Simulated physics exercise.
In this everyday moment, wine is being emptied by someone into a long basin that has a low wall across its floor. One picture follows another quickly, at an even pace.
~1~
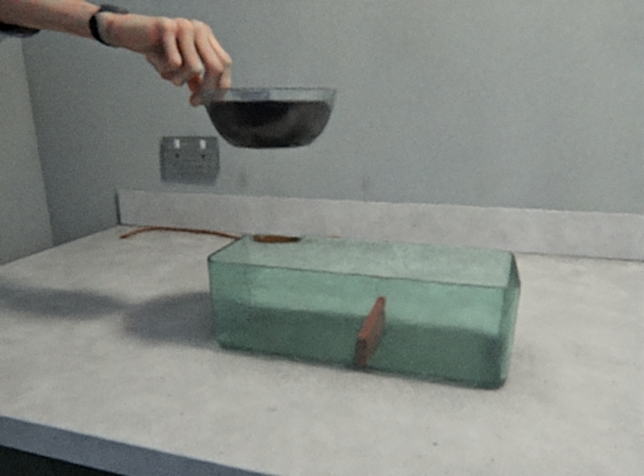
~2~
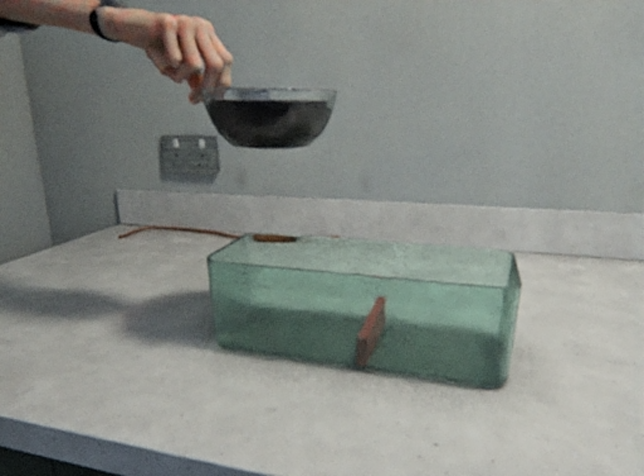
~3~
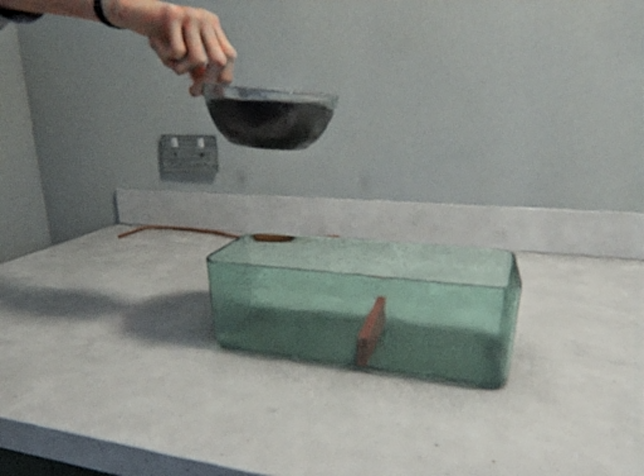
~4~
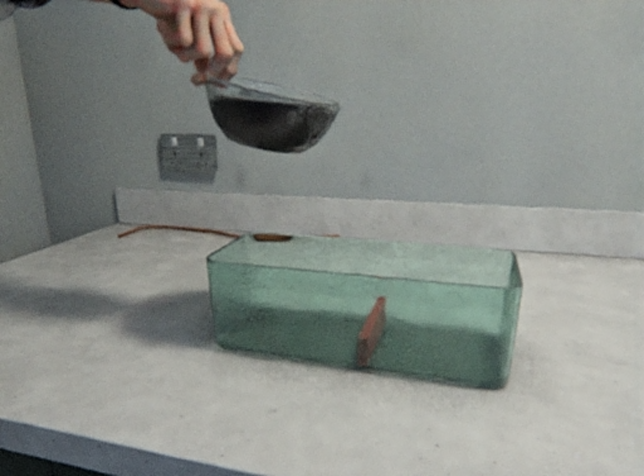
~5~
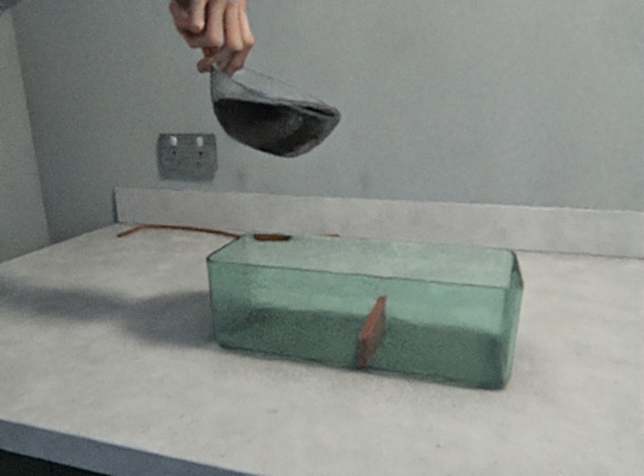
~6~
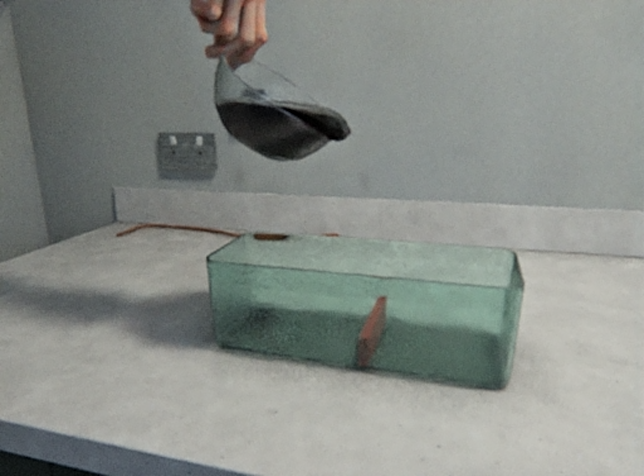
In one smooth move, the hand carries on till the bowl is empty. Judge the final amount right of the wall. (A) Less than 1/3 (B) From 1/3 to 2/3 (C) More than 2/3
(B) From 1/3 to 2/3.
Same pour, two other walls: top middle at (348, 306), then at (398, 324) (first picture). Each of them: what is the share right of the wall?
75 %, then 25 %.
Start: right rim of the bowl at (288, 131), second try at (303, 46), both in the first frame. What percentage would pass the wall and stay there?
Start one gives close to 20 percent, start two close to 30 percent.
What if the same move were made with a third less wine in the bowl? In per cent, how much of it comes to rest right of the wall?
My estimate is about 40 percent.
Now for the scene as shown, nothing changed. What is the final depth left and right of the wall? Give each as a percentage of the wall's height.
Left: About 40; right: About 50.
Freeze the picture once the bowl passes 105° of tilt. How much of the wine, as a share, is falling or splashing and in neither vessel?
About 35 per cent.
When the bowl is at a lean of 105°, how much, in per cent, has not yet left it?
Roughly 5 percent remains at that point.
A moment on, the bowl is tipped right over and 3 per cent is still to pour, 19 is left of the wall and 45 right of it.
Next, the bowl is tipped right over and 0 per cent is still to pour, 46 is left of the wall and 47 right of it.
Then the bowl is tipped right over and 0 per cent is still to pour, 48 is left of the wall and 49 right of it.
Later the bowl is tipped right over and 0 per cent is still to pour, 48 is left of the wall and 49 right of it.
Finally, 48 per cent lies left of the wall, 49 right of it and 3 outside.
